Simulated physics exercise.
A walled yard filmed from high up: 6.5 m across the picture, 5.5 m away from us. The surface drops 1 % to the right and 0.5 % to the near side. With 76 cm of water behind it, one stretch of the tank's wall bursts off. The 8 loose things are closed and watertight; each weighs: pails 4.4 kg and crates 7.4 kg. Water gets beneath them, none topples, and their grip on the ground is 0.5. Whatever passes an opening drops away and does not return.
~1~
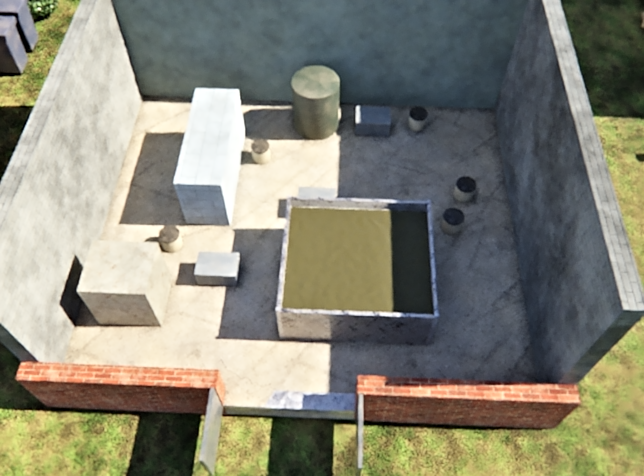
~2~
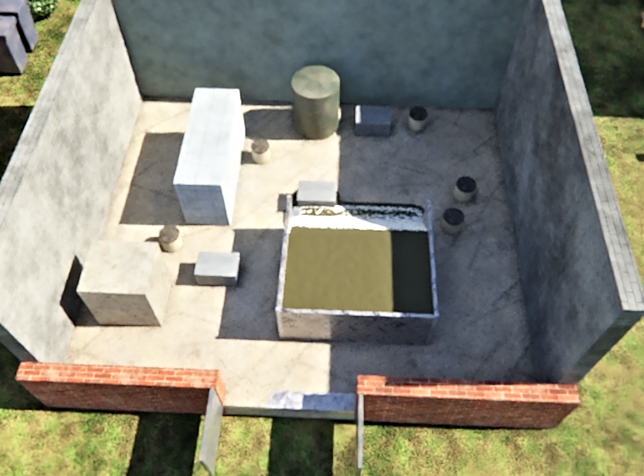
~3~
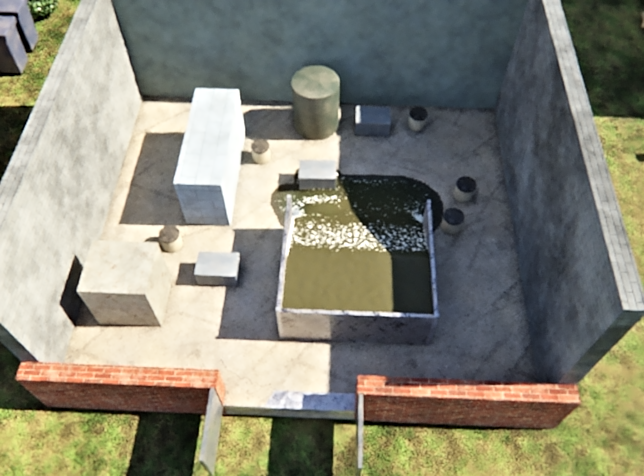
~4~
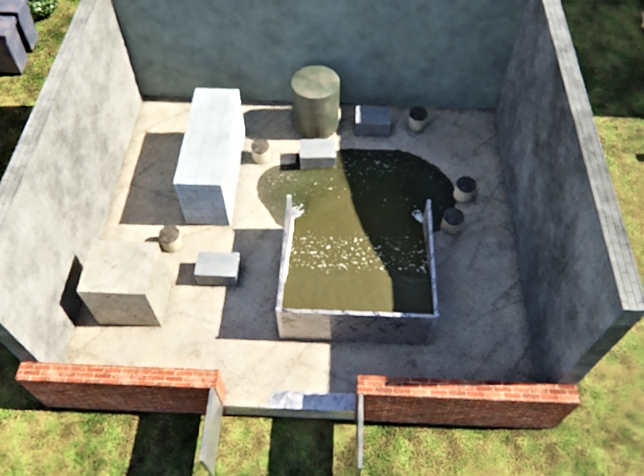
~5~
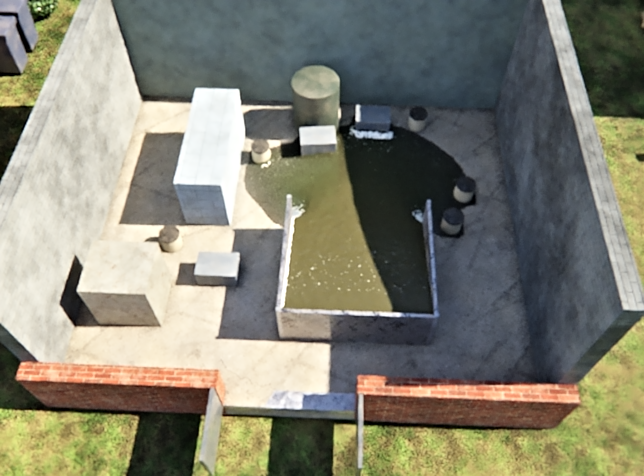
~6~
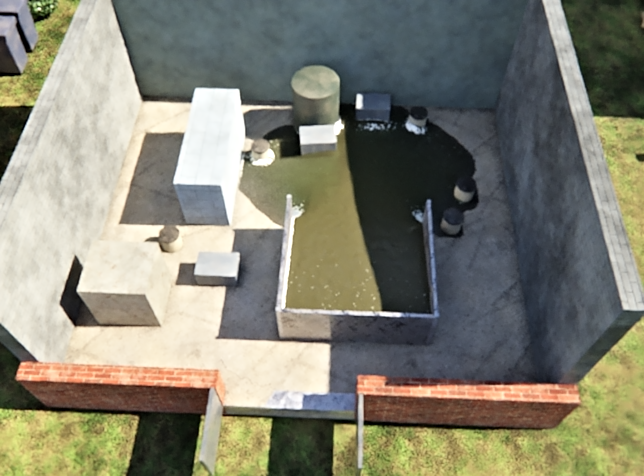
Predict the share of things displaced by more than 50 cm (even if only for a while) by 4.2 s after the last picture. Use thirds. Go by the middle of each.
It is two thirds or above.
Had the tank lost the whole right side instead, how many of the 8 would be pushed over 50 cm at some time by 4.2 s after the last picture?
In that case 4 of them.
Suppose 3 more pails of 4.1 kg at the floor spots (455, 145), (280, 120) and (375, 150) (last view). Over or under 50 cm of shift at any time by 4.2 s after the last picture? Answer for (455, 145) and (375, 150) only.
In turn: Past it, over.
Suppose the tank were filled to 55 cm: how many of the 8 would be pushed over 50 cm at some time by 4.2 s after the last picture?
Then 6.
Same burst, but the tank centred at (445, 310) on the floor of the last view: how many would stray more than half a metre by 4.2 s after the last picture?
In that case 7 of them.
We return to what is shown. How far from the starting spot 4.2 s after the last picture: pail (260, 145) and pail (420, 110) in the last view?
In that order: 200 cm, 500 cm.
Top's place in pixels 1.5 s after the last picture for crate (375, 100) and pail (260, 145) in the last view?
Near (404, 85) and (164, 98).
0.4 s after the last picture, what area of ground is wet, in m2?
About 14 m2.
Then, 0.4 s after the last picture 1 of 8 are over 50 cm from their spots; 4 afloat.
Then, 1.5 s after the last picture 5 of 8 are over 50 cm from their spots; 4 afloat.
Then, 2.8 s after the last picture 6 of 8 are over 50 cm from their spots; 4 afloat.
Then, 4.2 s after the last picture 7 of 8 are over 50 cm from their spots, and 7 have been at some point; 5 afloat.
